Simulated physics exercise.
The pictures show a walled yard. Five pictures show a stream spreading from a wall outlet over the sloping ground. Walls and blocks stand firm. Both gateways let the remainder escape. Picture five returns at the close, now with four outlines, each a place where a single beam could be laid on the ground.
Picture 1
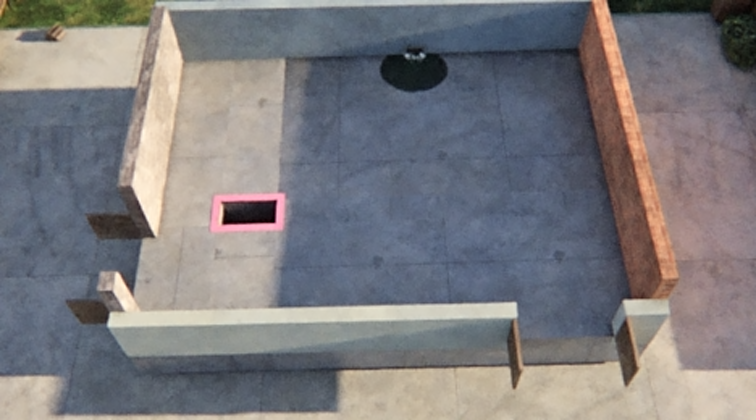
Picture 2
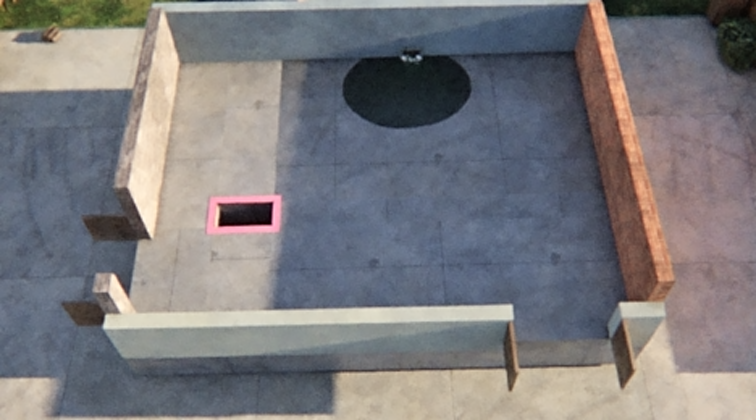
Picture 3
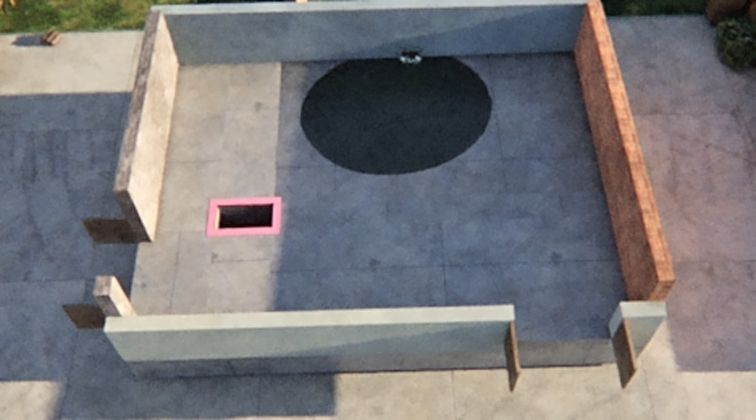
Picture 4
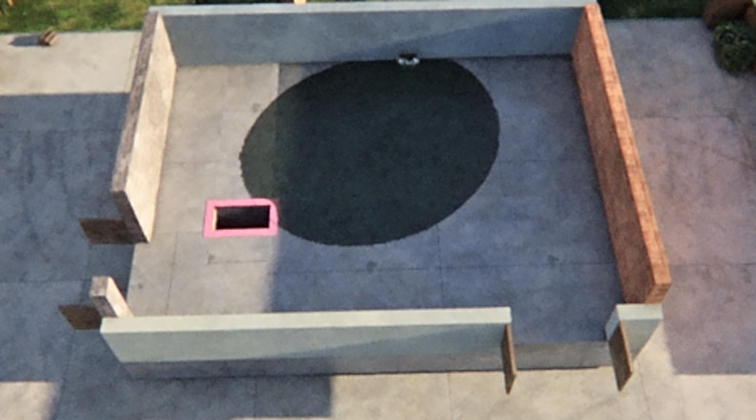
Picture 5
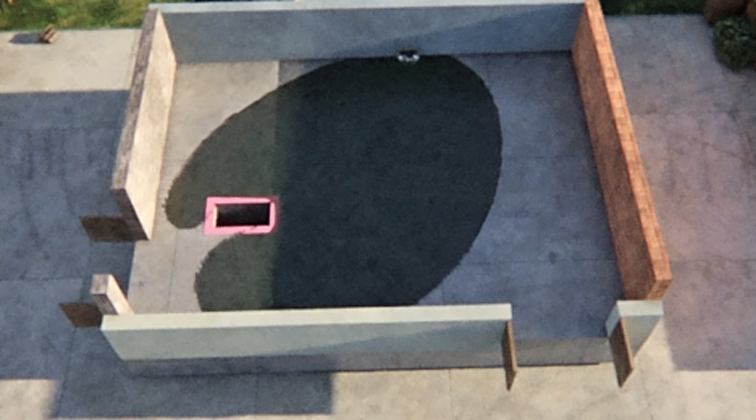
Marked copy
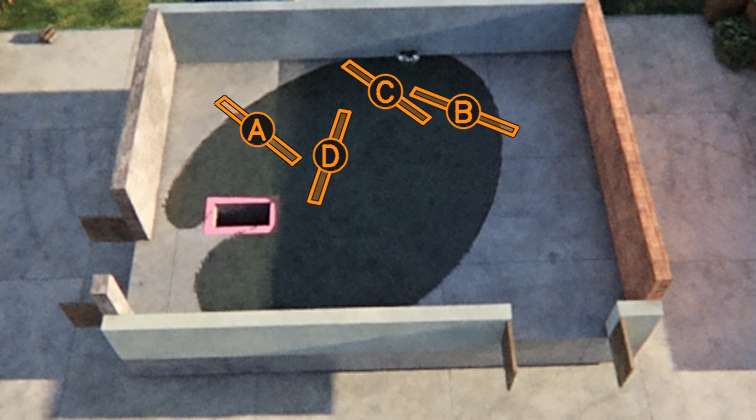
Water spread from an outlet at the back wall of a walled yard, its dark patch widening across the paving toward the front and left until it wrapped around the pink-edged gully and ran in.
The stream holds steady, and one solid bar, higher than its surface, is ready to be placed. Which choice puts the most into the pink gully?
B is best.
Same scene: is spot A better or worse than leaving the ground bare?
Worse.
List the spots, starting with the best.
Best to worst: B, A, D, C.
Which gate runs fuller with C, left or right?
The left one.
On the marked copy, A from (220, 100) to (296, 160); B from (413, 91) to (515, 131); C from (346, 63) to (426, 120); D from (314, 202) to (344, 111).
For spot A, about 17 % of the stream goes into the pink gully, about 83 % out by the gates.
For spot B, about 28 % of the stream goes into the pink gully, about 71 % out by the gates.
For spot C, about 2 % of the stream goes into the pink gully, about 98 % out by the gates.
For spot D, about 10 % of the stream goes into the pink gully, about 90 % out by the gates.
